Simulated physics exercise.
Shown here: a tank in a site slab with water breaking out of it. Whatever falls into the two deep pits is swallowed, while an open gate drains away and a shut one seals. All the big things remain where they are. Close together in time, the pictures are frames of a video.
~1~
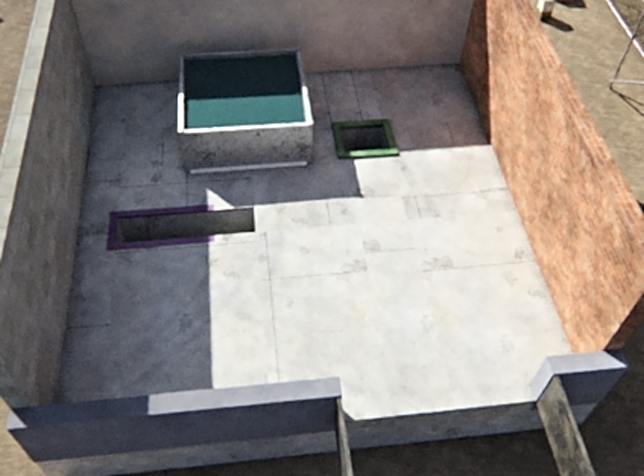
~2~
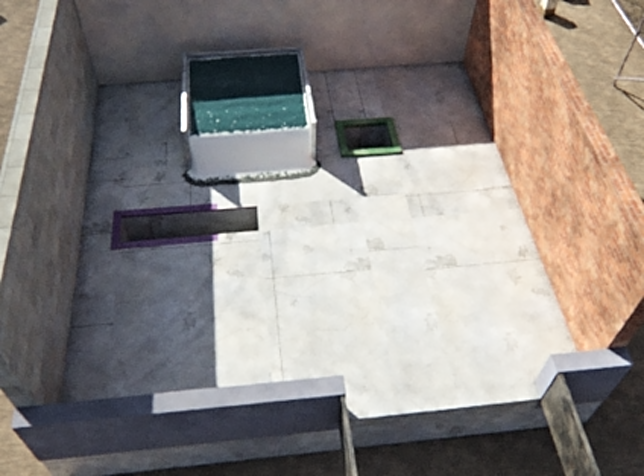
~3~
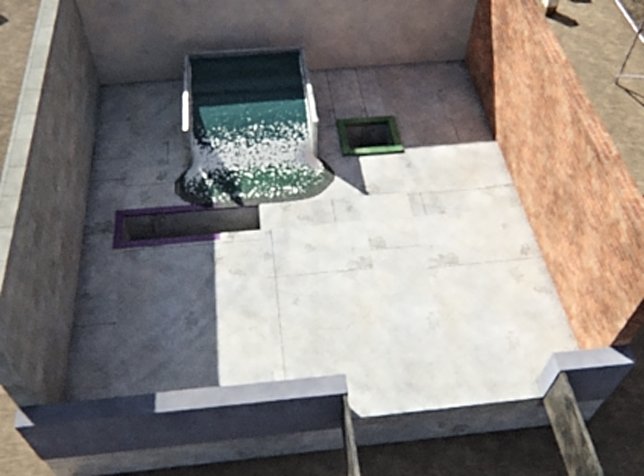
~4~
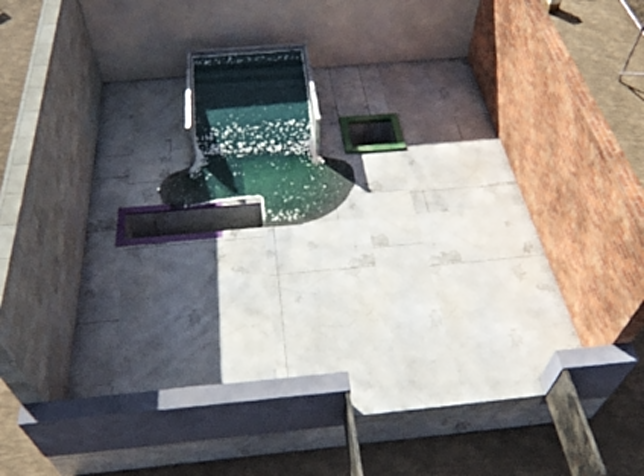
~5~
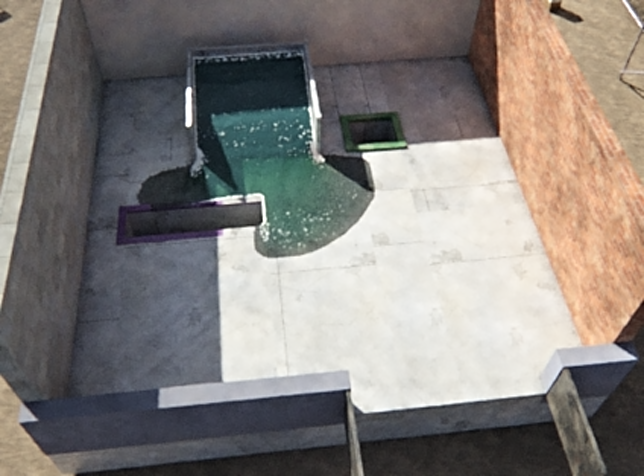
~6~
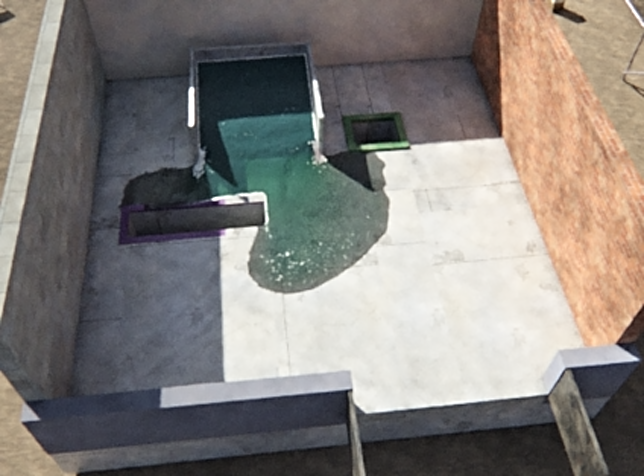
We see a tank of still, blue-green water on a walled concrete slab; its front opens and water pours out, spreading across the floor toward the viewer, between and around a purple-edged slot and a green-edged square opening.
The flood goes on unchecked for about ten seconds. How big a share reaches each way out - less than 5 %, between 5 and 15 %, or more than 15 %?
Shares: The gate gets more than 15 %, the purple pit gets more than 15 %, the green pit gets less than 5 %.
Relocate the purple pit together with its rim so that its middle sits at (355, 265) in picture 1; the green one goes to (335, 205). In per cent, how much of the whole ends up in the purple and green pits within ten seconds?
Purple share 30%, green share 10%.
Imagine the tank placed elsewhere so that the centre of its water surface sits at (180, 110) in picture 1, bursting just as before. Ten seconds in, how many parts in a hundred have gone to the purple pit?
The purple pit gets 90 per cent.
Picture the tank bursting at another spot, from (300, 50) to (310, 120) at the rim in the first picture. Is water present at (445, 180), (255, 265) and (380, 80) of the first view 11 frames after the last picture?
In the order asked: Sodden, out of reach, sodden.
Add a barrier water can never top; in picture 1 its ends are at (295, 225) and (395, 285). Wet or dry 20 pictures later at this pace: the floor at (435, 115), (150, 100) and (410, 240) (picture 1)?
Going one after another, I'd say kept clear of the flood, then kept clear of the flood, then reached by the flood.
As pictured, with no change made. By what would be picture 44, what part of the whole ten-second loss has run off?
Estimated share: Close to 90 %.
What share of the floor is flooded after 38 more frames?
Roughly 50 percent, I reckon.
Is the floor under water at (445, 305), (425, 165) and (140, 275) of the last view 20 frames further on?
Drenched; left dry; left dry.
A moment on, water covers 30 % of the floor; the gate 0 %, the purple pit 22 %, the green pit 0 %.
Next, water covers 45 % of the floor; the gate 3 %, the purple pit 35 %, the green pit 0 %.
Then, water covers 45 % of the floor; the gate 11 %, the purple pit 45 %, the green pit 0 %.
Later, water covers 50 % of the floor; the gate 17 %, the purple pit 51 %, the green pit 0 %.
In the end, water covers 50 % of the floor; the gate 20 %, the purple pit 57 %, the green pit 0 %.
